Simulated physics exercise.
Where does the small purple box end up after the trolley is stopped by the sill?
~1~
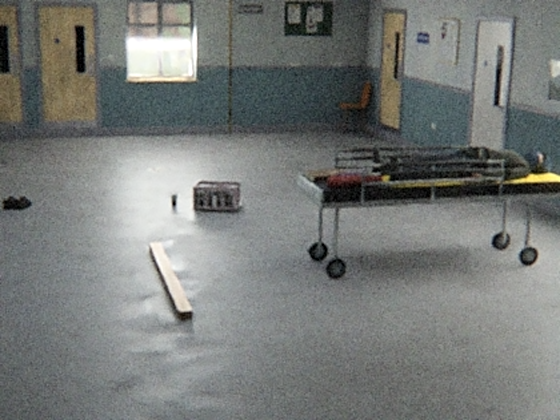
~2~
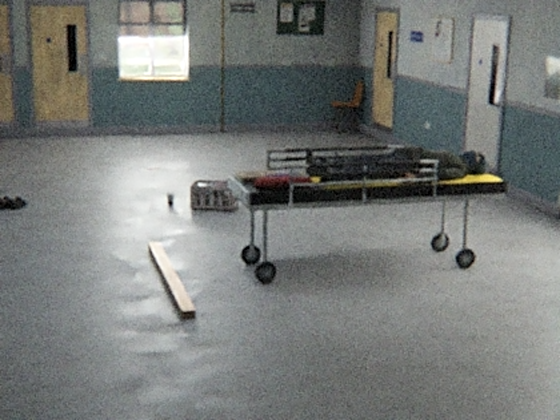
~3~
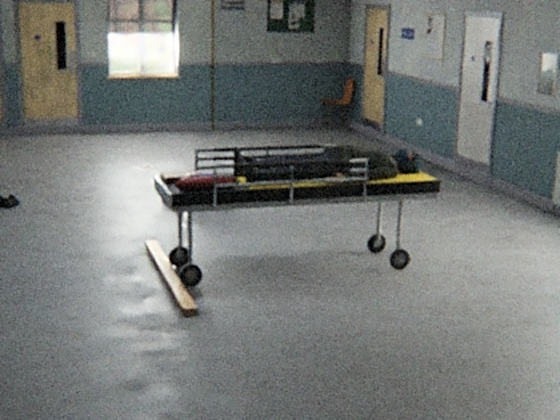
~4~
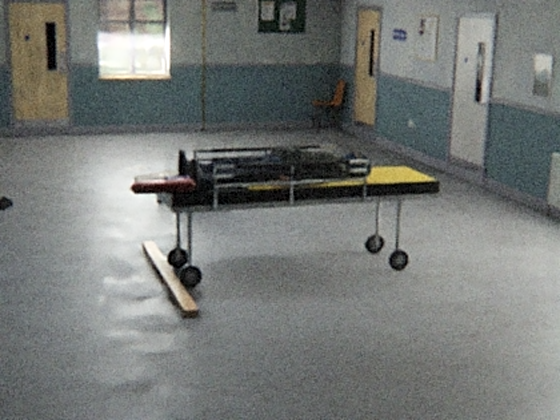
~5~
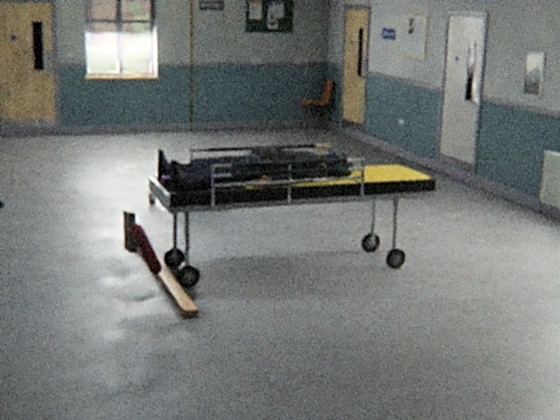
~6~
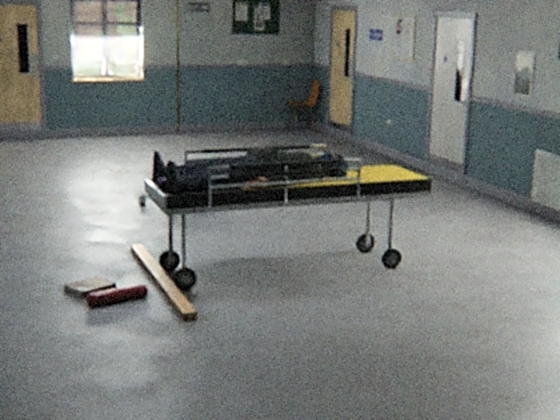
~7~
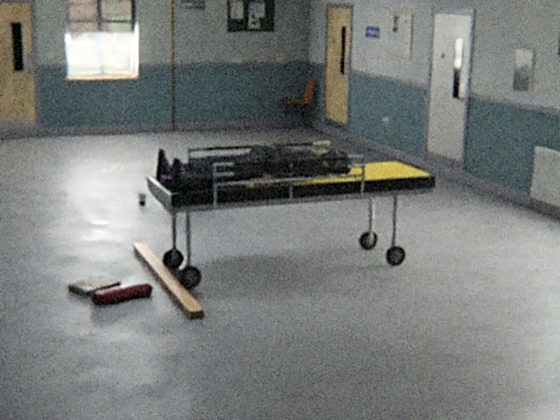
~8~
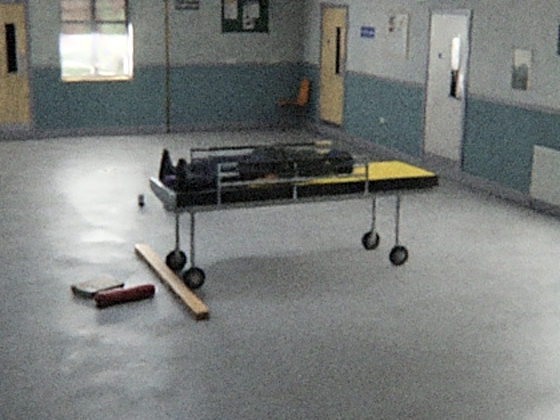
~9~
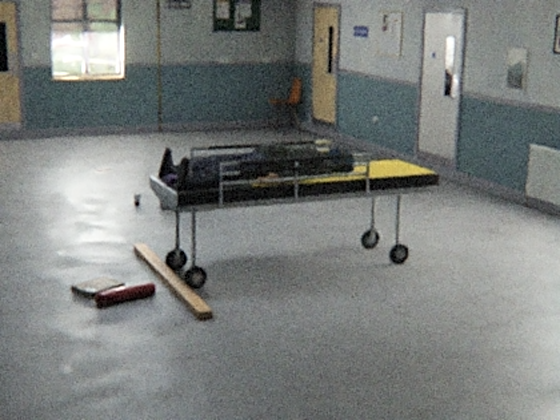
It stays on the trolley, near the person's feet at the left end, and does not fall to the floor.
